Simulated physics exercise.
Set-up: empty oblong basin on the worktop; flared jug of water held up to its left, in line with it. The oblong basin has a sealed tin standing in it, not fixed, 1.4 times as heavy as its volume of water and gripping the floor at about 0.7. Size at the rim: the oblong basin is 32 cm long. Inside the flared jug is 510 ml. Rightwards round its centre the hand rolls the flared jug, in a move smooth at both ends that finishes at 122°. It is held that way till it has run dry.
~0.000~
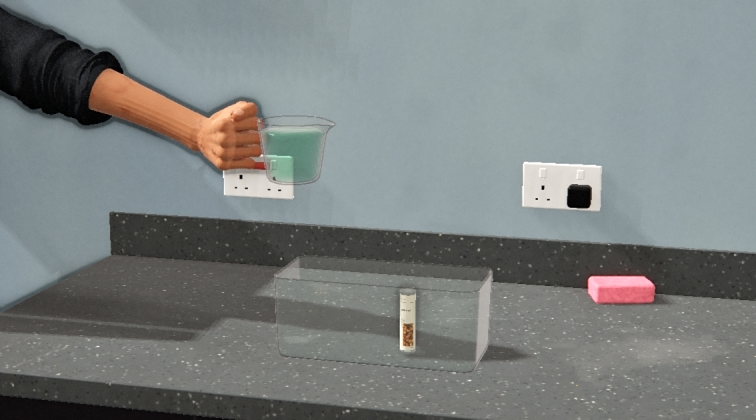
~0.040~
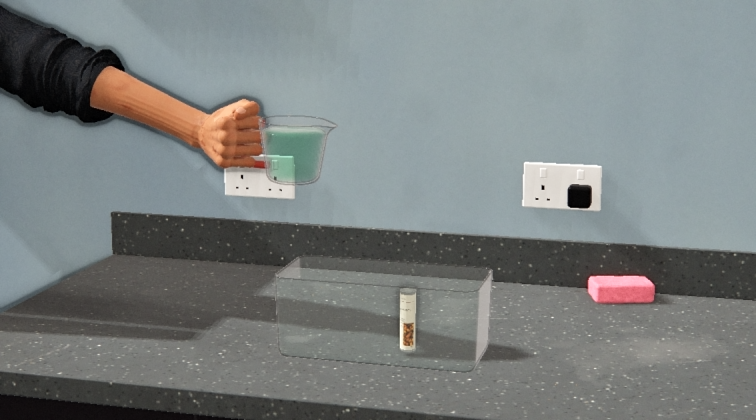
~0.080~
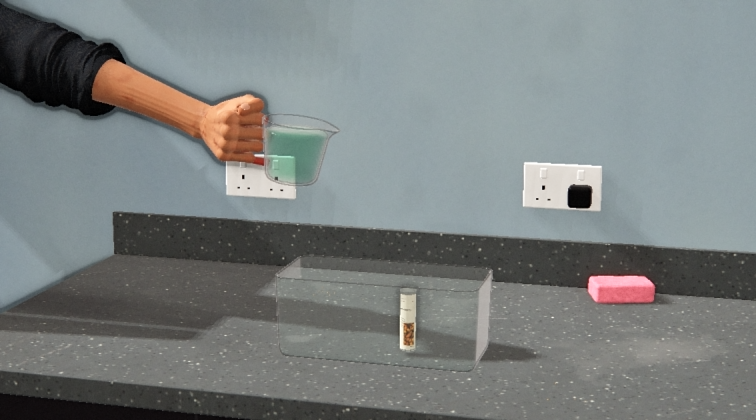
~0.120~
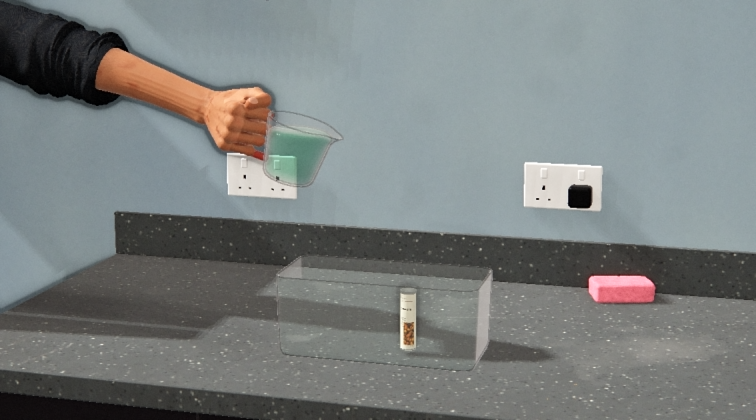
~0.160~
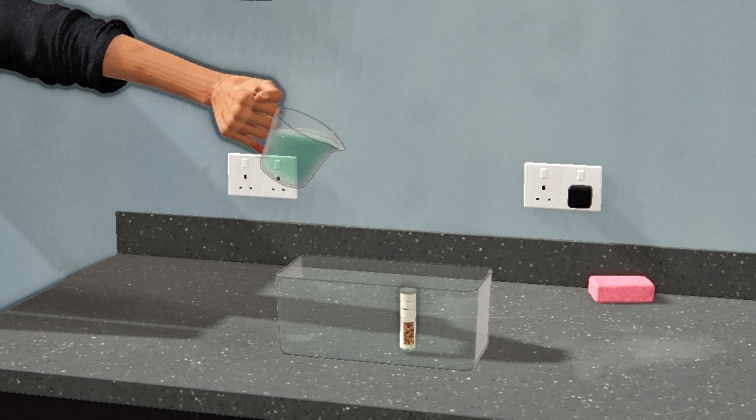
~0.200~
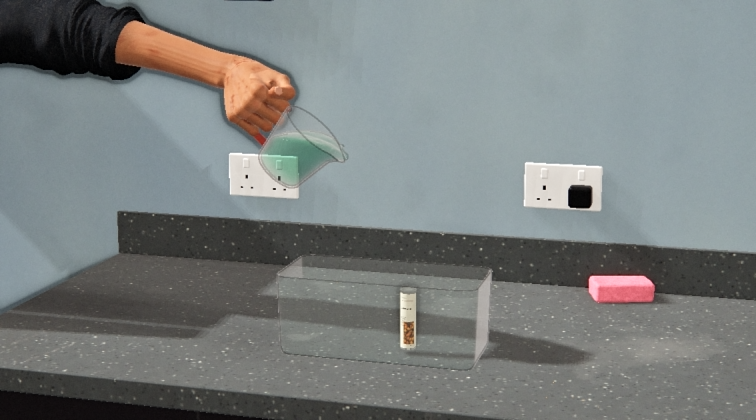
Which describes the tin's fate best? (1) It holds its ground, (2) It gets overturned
It holds its ground.
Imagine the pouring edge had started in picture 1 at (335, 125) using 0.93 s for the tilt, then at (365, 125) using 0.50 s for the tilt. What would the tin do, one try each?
First it stays on its base; then it tips over.
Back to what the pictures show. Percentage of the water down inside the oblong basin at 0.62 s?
About 92 per cent.
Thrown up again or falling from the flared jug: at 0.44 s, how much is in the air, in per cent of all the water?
Near 48 per cent of it all.
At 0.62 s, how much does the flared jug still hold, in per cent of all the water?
About 0 per cent.
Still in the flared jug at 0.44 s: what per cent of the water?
I'd put it near 20 percent.
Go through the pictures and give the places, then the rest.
The first frame shows tilt 0°; pouring edge (336, 124); surface from (265, 128) to (326, 131); the oblong basin's rim runs from (287, 267) to (485, 282); the tin's top is at (408, 294).
The second frame shows tilt 2°; pouring edge (338, 126); surface from (266, 128) to (327, 132).
The third frame shows tilt 8°; pouring edge (340, 131); surface from (268, 127) to (329, 134).
The fourth frame shows tilt 17°; pouring edge (344, 139); surface from (272, 127) to (333, 137).
The fifth frame shows tilt 28°; pouring edge (345, 150); surface from (274, 131) to (338, 142).
The sixth frame shows tilt 42°; pouring edge (345, 162); surface from (270, 140) to (338, 149); 3 per cent is over the edge.
After 0.44 s the tilt is 118° and 21 per cent is still to pour; the tin stands where it began.
After 0.62 s the tilt is 122° and 0 per cent is still to pour; the tin stands where it began.
After 0.80 s the tilt is 122° and 0 per cent is still to pour; the tin stands where it began.
After 1.00 s the tilt is 122° and 0 per cent is still to pour; the tin stands where it began.
In the end the tin stands where it began.
